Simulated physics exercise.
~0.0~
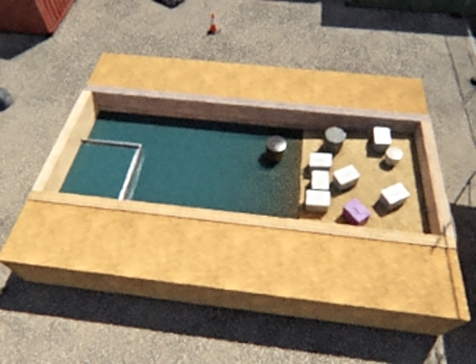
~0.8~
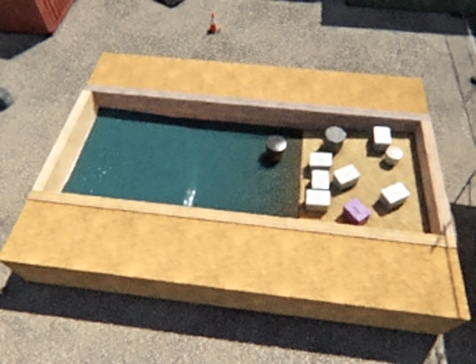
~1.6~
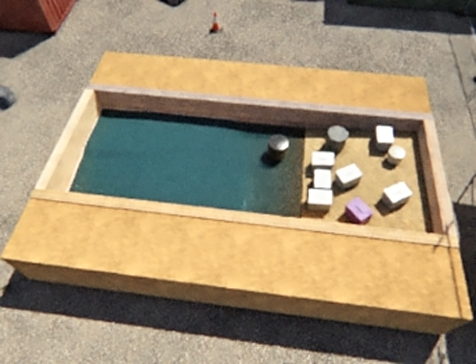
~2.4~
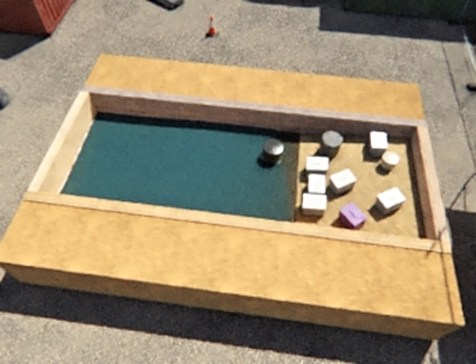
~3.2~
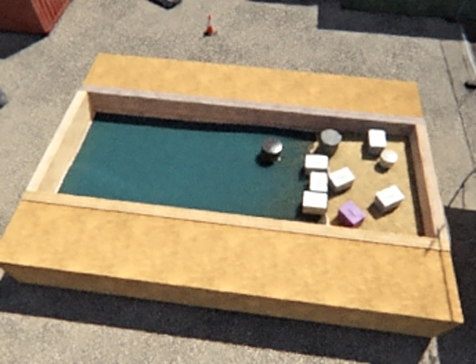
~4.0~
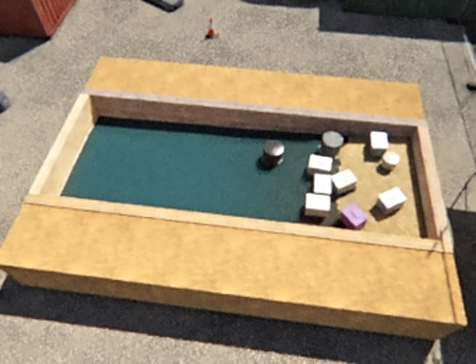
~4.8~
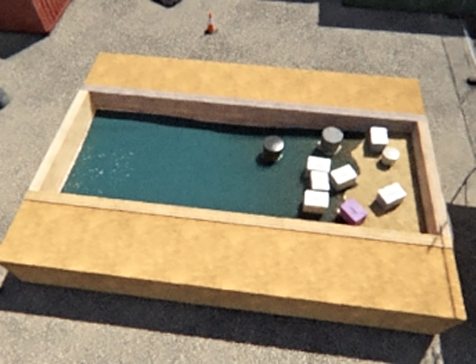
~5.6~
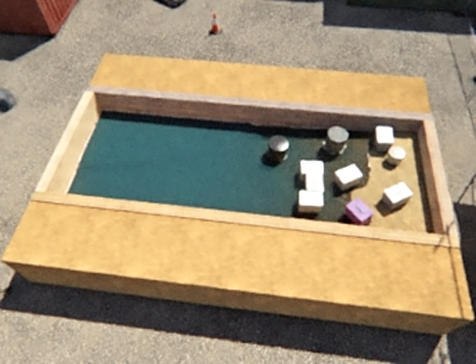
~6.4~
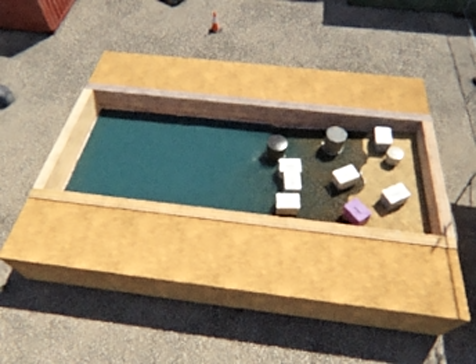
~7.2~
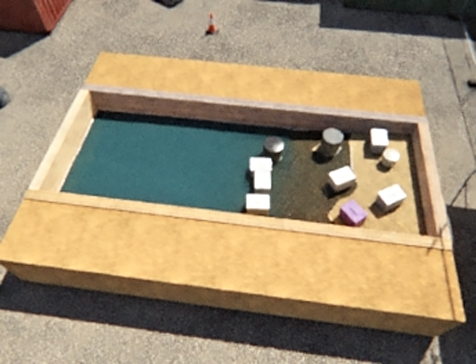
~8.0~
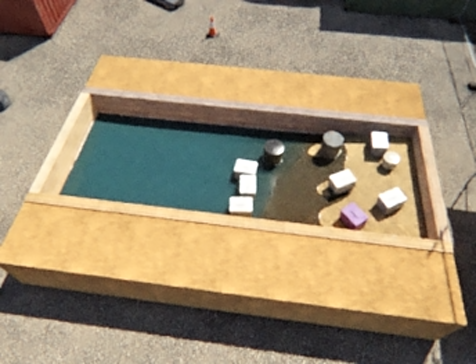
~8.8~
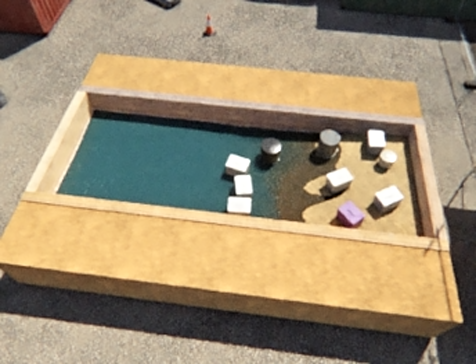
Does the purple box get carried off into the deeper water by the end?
No, the purple box barely shifts and is still resting on the sandy slope at the end.
